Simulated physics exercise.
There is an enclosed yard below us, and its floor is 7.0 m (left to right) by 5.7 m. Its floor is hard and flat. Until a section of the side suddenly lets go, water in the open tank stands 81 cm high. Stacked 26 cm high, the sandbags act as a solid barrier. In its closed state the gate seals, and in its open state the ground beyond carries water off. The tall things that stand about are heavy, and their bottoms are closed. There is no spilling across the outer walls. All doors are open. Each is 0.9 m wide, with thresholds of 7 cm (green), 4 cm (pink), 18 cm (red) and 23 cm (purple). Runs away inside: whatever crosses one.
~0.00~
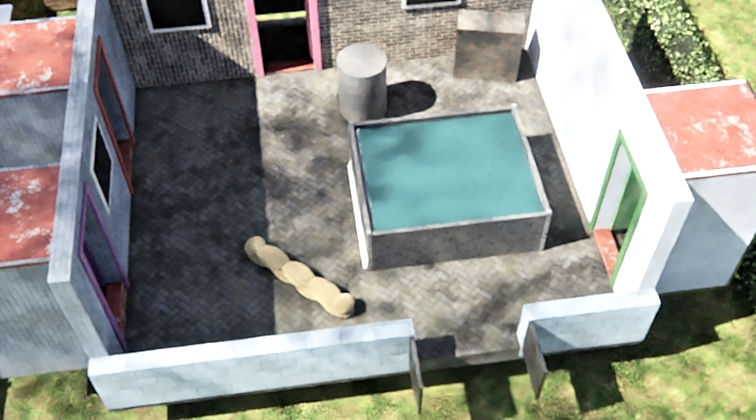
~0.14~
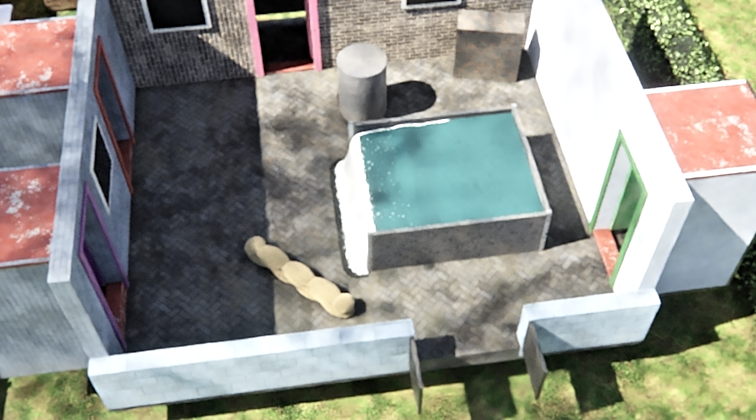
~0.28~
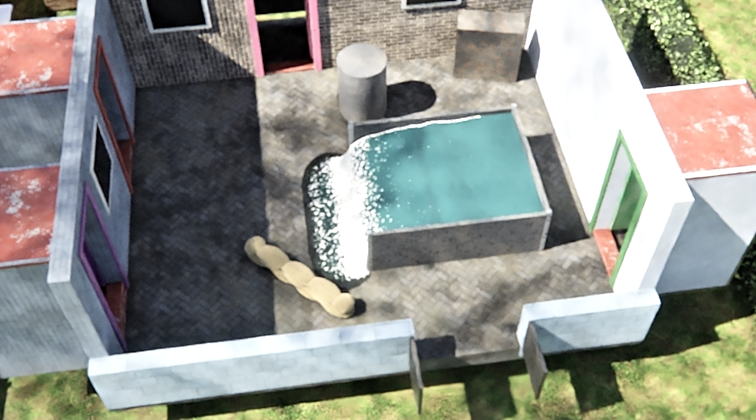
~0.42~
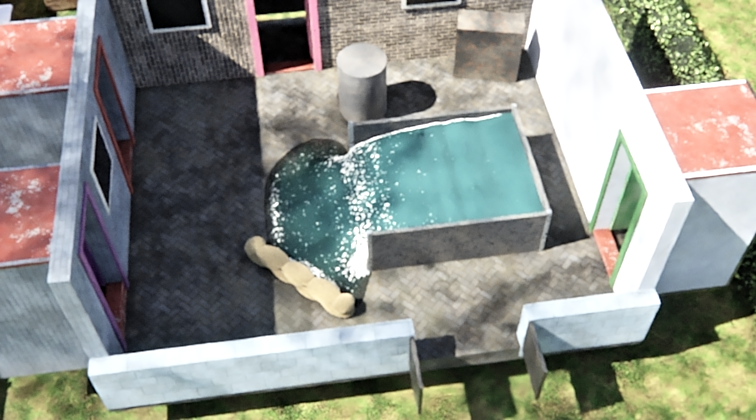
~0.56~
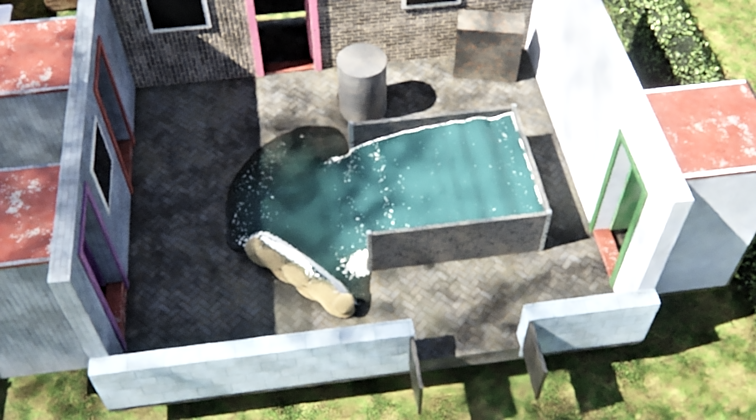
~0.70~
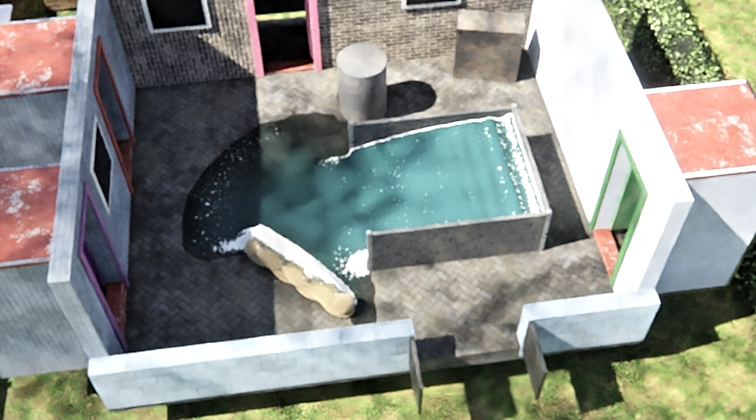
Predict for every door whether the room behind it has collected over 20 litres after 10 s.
The green door overshoots the limit; the pink door overshoots the limit; the red door overshoots the limit; the purple door undershoots the limit.
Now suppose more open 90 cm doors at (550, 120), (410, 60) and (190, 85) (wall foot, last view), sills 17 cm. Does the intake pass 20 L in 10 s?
Taking them in order, the first gets too little, the second too little and the third enough.
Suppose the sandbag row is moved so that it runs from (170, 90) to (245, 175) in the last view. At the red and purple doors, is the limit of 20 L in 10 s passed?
Doors: Red exceeds / purple exceeds.
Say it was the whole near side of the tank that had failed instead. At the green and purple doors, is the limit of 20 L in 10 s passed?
Compared with the limit, green is higher and purple is lower.
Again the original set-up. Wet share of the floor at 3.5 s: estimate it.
About 70 per cent.
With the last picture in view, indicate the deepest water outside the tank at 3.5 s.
Roughly (136, 92).
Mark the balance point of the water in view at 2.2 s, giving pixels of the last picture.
Near (303, 209).
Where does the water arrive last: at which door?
Green.
After 1.4 s water covers 45 % of the floor and is deepest (48 cm) near (289, 263); green door not reached, pink door not reached, red door 30 cm at the sill, 2 L in, purple door 4 cm at the sill, 0 L in.
After 2.2 s water covers 60 % of the floor and is deepest (60 cm) near (136, 92); green door not reached, pink door 4 cm at the sill, 0 L in, red door 40 cm at the sill, 74 L in, purple door 16 cm at the sill, 0 L in.
After 3.5 s water covers 70 % of the floor and is deepest (44 cm) near (136, 92); green door not reached, pink door 11 cm at the sill, 3 L in, red door 28 cm at the sill, 185 L in, purple door 12 cm at the sill, 0 L in.
After 6.0 s water covers 95 % of the floor and is deepest (25 cm) near (445, 68); green door 5 cm at the sill, 0 L in, pink door 12 cm at the sill, 51 L in, red door 16 cm at the sill, 229 L in, purple door 11 cm at the sill, 0 L in.
After 10.0 s water covers 95 % of the floor and is deepest (18 cm) near (517, 68); green door 11 cm at the sill, 58 L in, pink door 10 cm at the sill, 118 L in, red door 8 cm at the sill, 230 L in, purple door 11 cm at the sill, 0 L in.
